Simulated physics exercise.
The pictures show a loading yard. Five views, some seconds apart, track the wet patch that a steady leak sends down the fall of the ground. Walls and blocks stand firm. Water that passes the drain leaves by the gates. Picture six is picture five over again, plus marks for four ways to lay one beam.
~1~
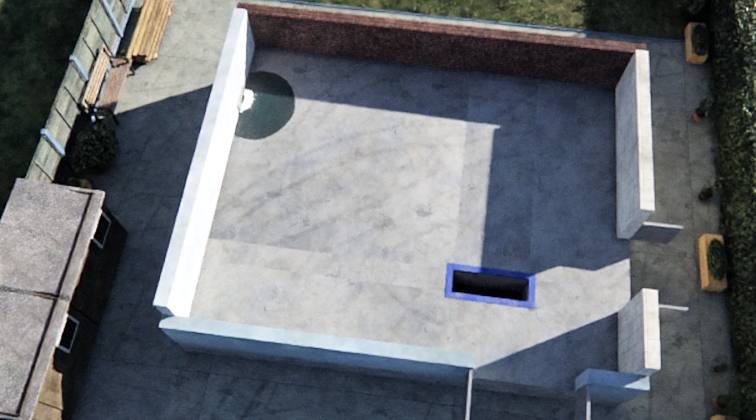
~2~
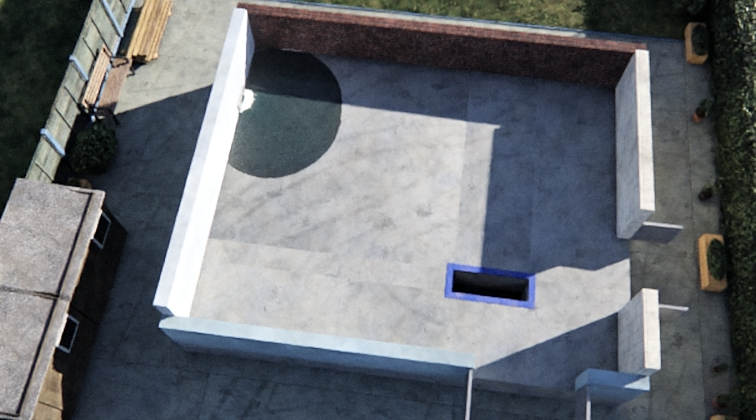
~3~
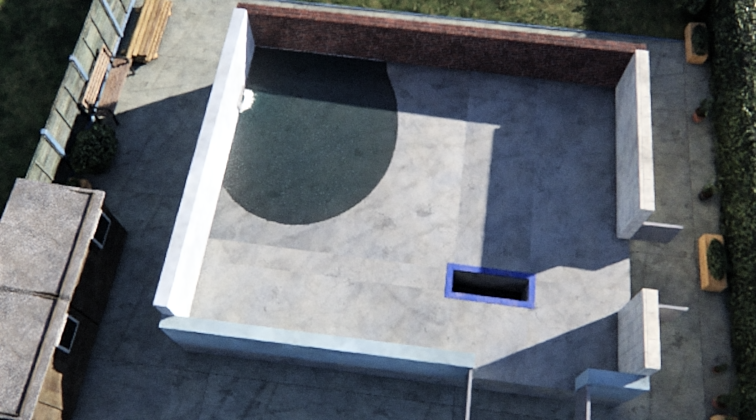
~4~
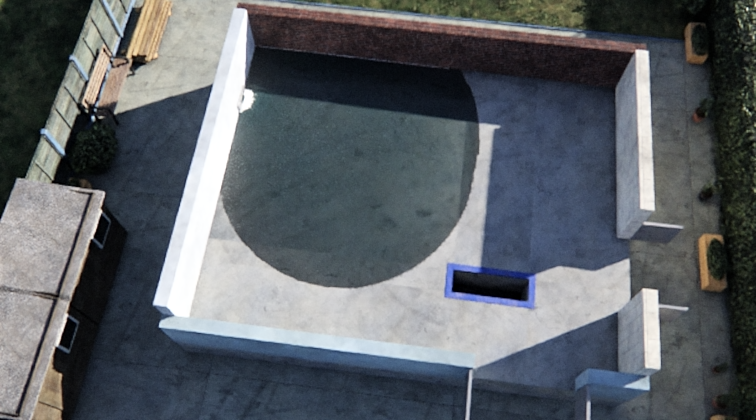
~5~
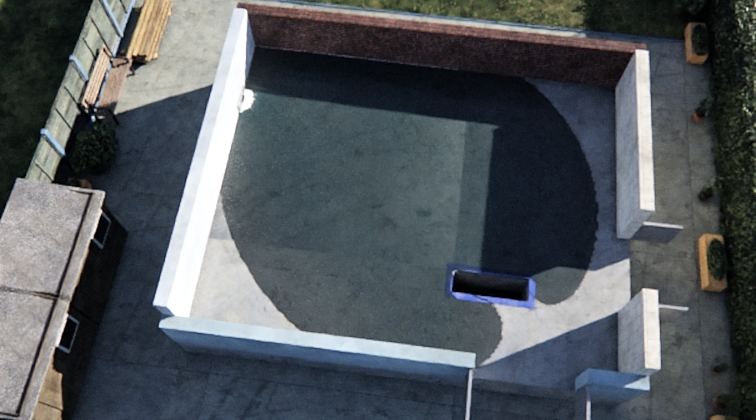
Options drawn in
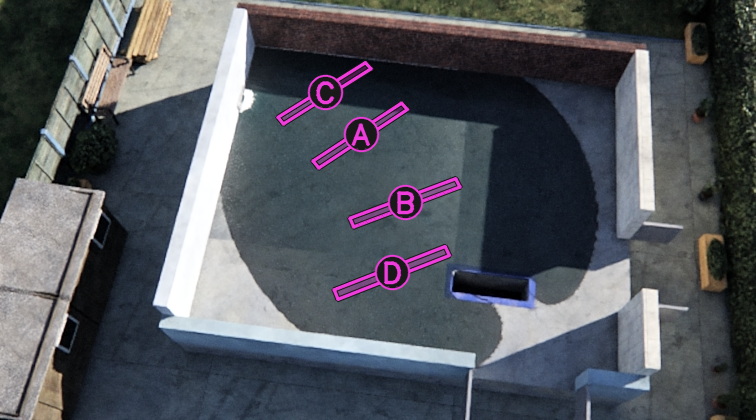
In a walled yard seen from above, a small dark patch of water lies by a pale outlet at the upper left. It spreads steadily right and downward across the pale concrete in a widening curve, then reaches the blue-rimmed gully and wraps around both sides of it, covering most of the floor.
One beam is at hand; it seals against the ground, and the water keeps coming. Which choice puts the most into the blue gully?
Choose C.
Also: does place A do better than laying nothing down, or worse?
Worse.
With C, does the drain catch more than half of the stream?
No.
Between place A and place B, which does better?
A it is.
In magenta, A from (315, 164) to (404, 106); B from (351, 222) to (457, 182); C from (280, 120) to (368, 65); D from (336, 294) to (447, 250).
For place A, about 17 % of the stream goes into the blue gully, about 83 % out by the gates.
For place B, about 12 % of the stream goes into the blue gully, about 88 % out by the gates.
For place C, about 23 % of the stream goes into the blue gully, about 77 % out by the gates.
For place D, about 12 % of the stream goes into the blue gully, about 87 % out by the gates.
